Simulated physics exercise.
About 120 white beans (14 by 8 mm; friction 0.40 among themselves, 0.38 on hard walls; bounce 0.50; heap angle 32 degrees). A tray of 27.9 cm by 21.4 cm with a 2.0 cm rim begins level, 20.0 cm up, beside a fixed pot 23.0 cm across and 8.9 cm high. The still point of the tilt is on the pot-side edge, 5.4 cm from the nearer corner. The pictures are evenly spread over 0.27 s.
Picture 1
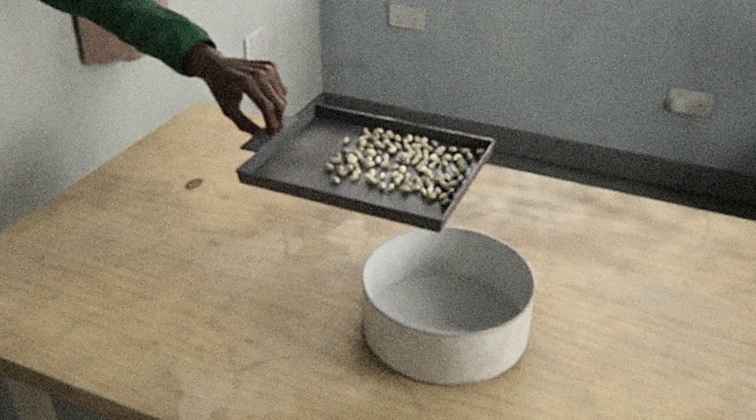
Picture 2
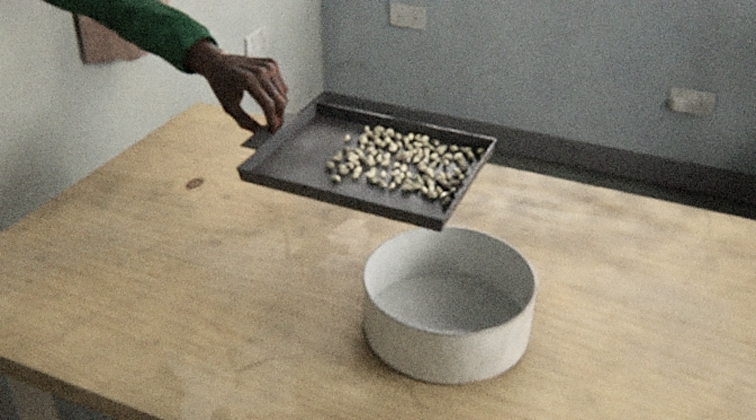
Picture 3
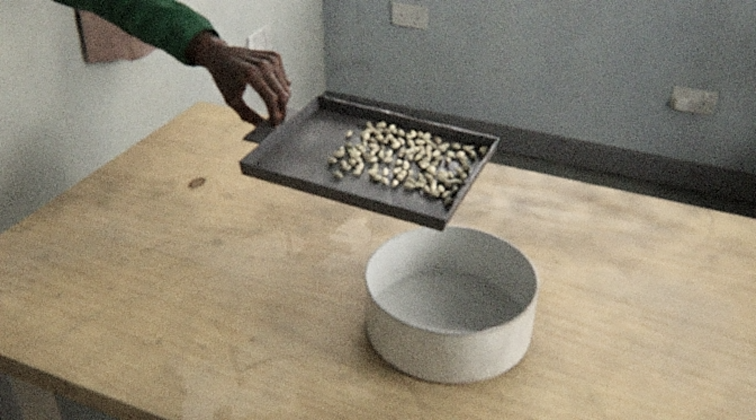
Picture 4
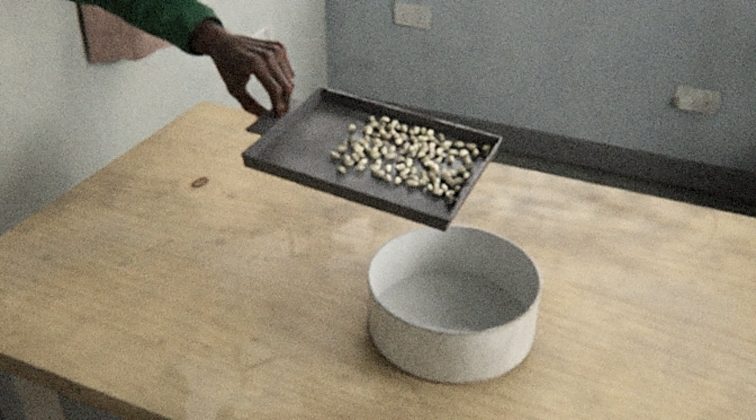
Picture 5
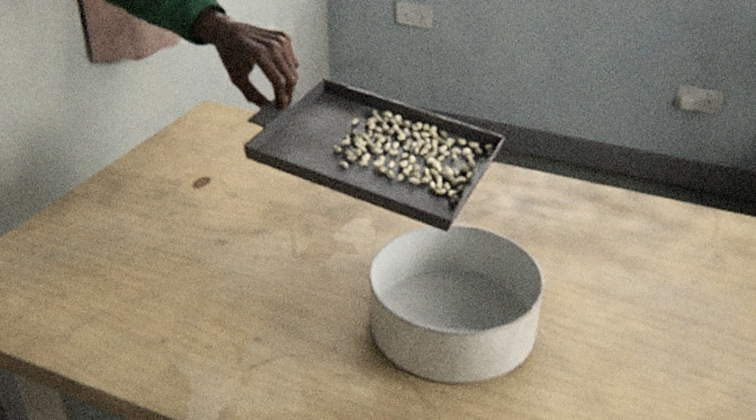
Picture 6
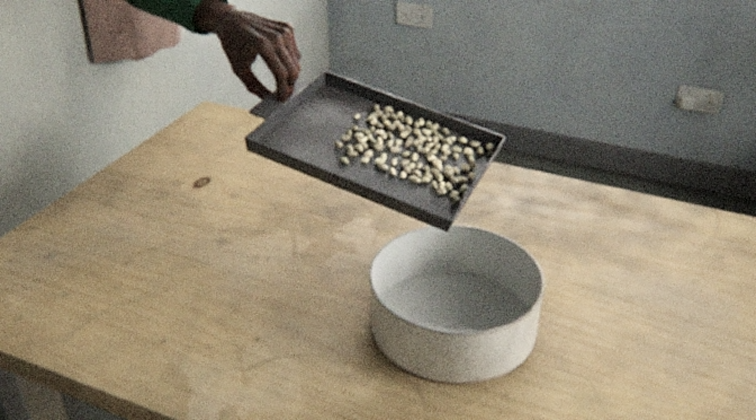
Dark tray of pale beans slowly tilting down to the right above a white pot as a hand raises its left end.
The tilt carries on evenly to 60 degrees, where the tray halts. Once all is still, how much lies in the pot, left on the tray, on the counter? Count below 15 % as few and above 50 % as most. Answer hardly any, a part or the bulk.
In the pot: Hardly any; left on the tray: The bulk; on the counter: Hardly any.
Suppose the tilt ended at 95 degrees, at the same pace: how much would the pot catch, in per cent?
Then about 75 per cent.
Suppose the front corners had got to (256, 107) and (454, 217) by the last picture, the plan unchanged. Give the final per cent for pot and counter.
Pot 5, counter 10.
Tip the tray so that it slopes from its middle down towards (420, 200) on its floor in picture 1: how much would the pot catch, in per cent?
About 5 per cent.
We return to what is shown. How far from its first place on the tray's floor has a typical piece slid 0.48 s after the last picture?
Some 6 cm.
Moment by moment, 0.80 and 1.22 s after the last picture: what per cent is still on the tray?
In turn: 100, 95.
Then, 0.48 s after the last picture, tilt 34 degrees; the tray holds 100 %, the pot 0 %.
Then, 0.80 s after the last picture, tilt 50 degrees; the tray holds 100 %, the pot 0 %.
Then, 1.22 s after the last picture, tilt 60 degrees; the tray holds 95 %, the pot 5 %.
In the end, pot 5 %, tray 95 %, counter 0 %.
